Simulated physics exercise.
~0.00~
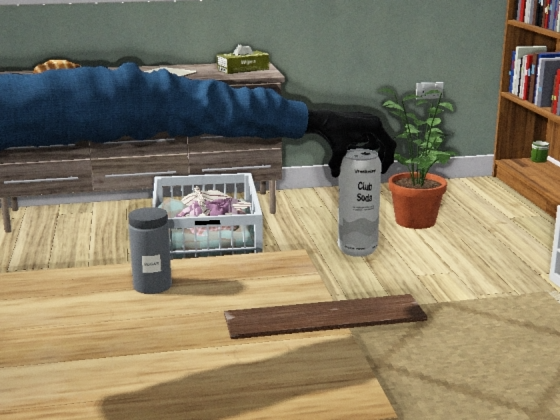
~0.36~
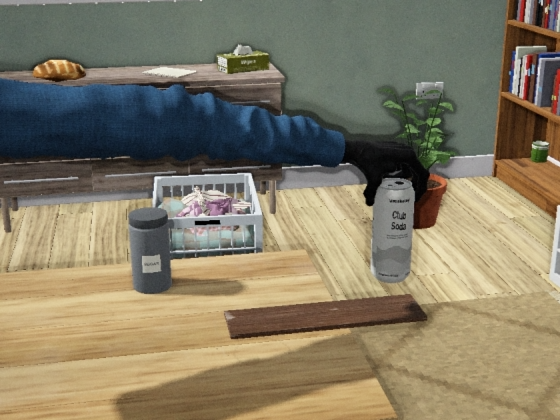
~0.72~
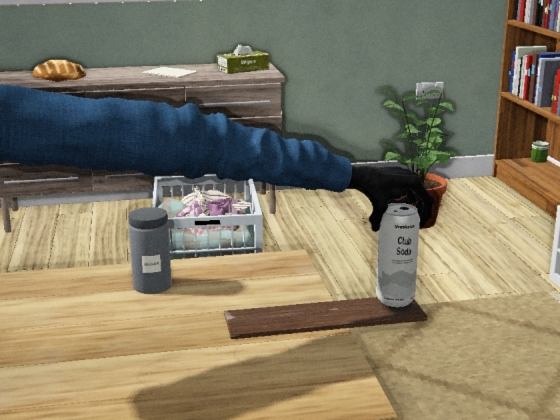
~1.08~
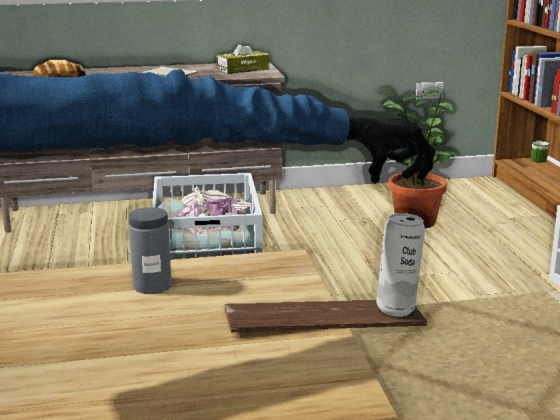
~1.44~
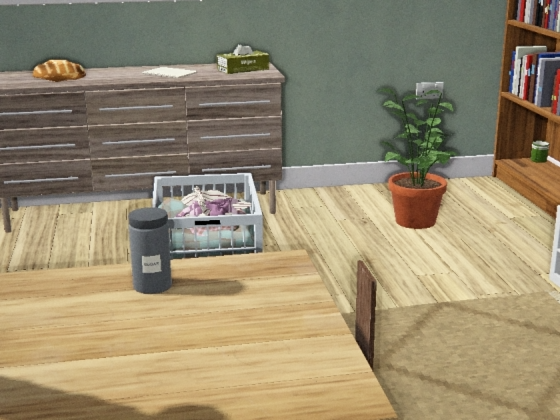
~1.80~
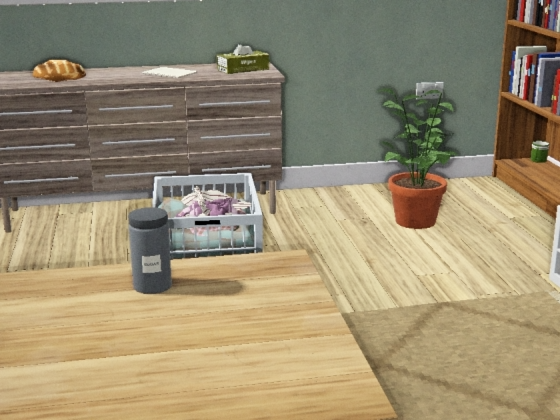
In a room with a potted plant and a bookshelf, a gloved hand set a white can on the overhanging end of a brown board on a wooden table and let go; the board tipped and both dropped out of sight, leaving the grey jar.
